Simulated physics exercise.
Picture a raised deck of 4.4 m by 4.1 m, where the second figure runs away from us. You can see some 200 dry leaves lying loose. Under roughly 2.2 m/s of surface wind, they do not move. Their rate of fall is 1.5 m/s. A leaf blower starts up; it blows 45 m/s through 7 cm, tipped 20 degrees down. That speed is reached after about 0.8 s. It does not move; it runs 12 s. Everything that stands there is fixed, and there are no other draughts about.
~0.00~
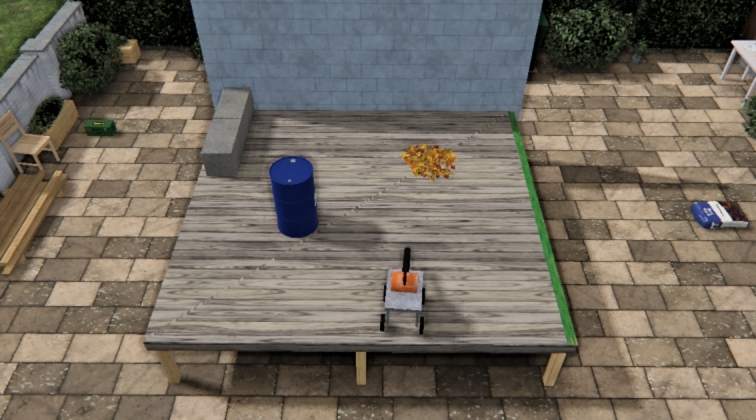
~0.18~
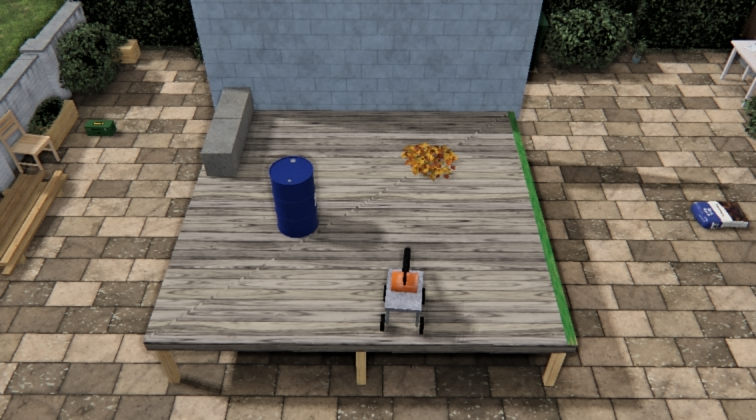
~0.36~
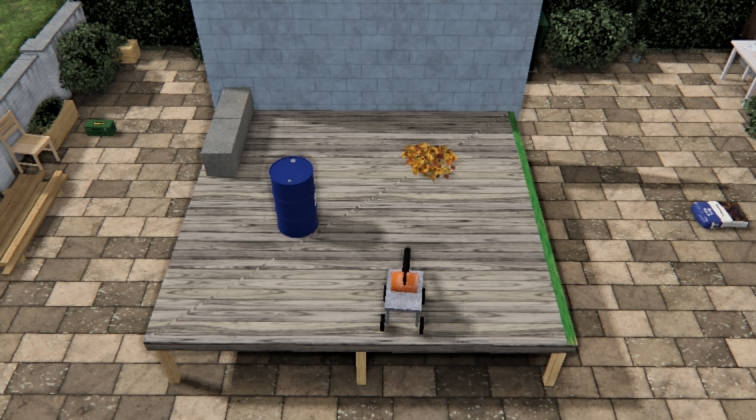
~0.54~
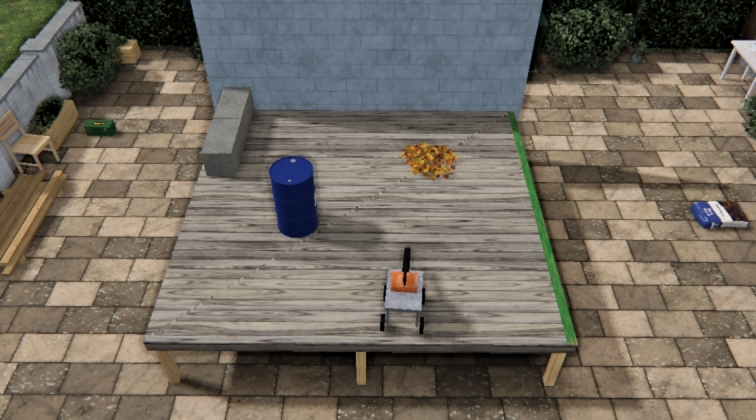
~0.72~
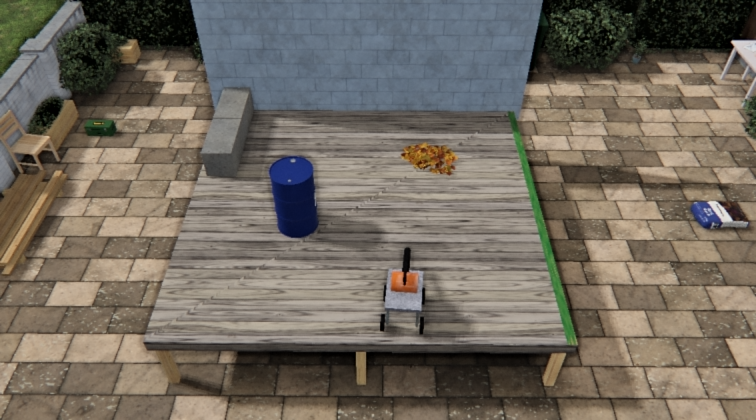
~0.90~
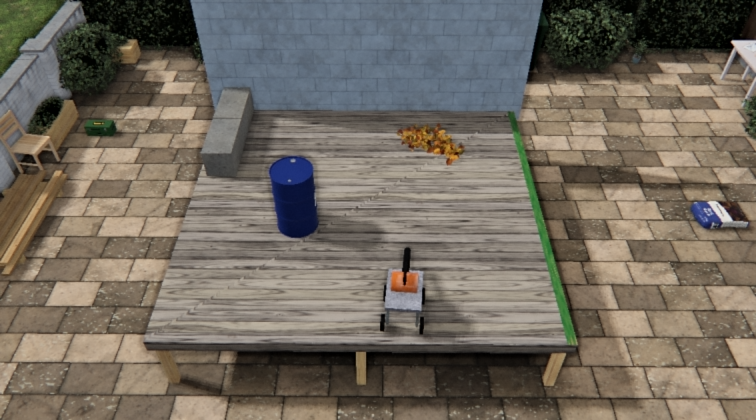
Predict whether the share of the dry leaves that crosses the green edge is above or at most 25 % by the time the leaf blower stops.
More than a quarter goes over that edge.
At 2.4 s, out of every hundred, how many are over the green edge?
About 20 per cent.
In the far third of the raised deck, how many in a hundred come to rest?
I'd estimate around 30 per cent.
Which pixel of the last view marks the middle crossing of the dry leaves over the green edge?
At about (514, 112).
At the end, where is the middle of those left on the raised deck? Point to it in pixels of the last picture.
Around (410, 109).
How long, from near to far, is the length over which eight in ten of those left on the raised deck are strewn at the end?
About 0.0 m from near to far.
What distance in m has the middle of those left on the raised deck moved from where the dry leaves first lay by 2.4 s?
Around 1.2 m away.
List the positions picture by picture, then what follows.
In the first picture, the middle of the dry leaves is near (429, 159), none has stirred yet and the mouth of the leaf blower is at (408, 250).
In the second picture, the middle of the dry leaves is near (429, 156), none has stirred yet and the green edge is centred on (539, 205).
In the third picture, the middle of the dry leaves is near (429, 156), none has stirred yet, the top of a barrel is at (291, 170) and the top of a stone seat is at (227, 118).
In the fourth picture, the middle of the dry leaves is near (429, 156) and none has stirred yet.
In the fifth picture, the middle of the dry leaves is near (429, 158), the farthest in sight from the leaf blower is at (436, 148) and about 20 % have left their places.
In the sixth picture, the middle of the dry leaves is near (437, 141), the farthest in sight from the leaf blower is at (439, 126) and about 90 % have left their places.
After 2.4 s the count stands so, 20 % are over the green edge; the middle of those still in play is near (449, 109).
After 3.8 s the count stands so, 38 % are over the green edge; the middle of those still in play is near (445, 110).
After 6.6 s the count stands so, 57 % are over the green edge; the middle of those still in play is near (424, 111).
After 12.0 s, at the end, 74 % are over the green edge; the middle of those still in play is near (410, 109).
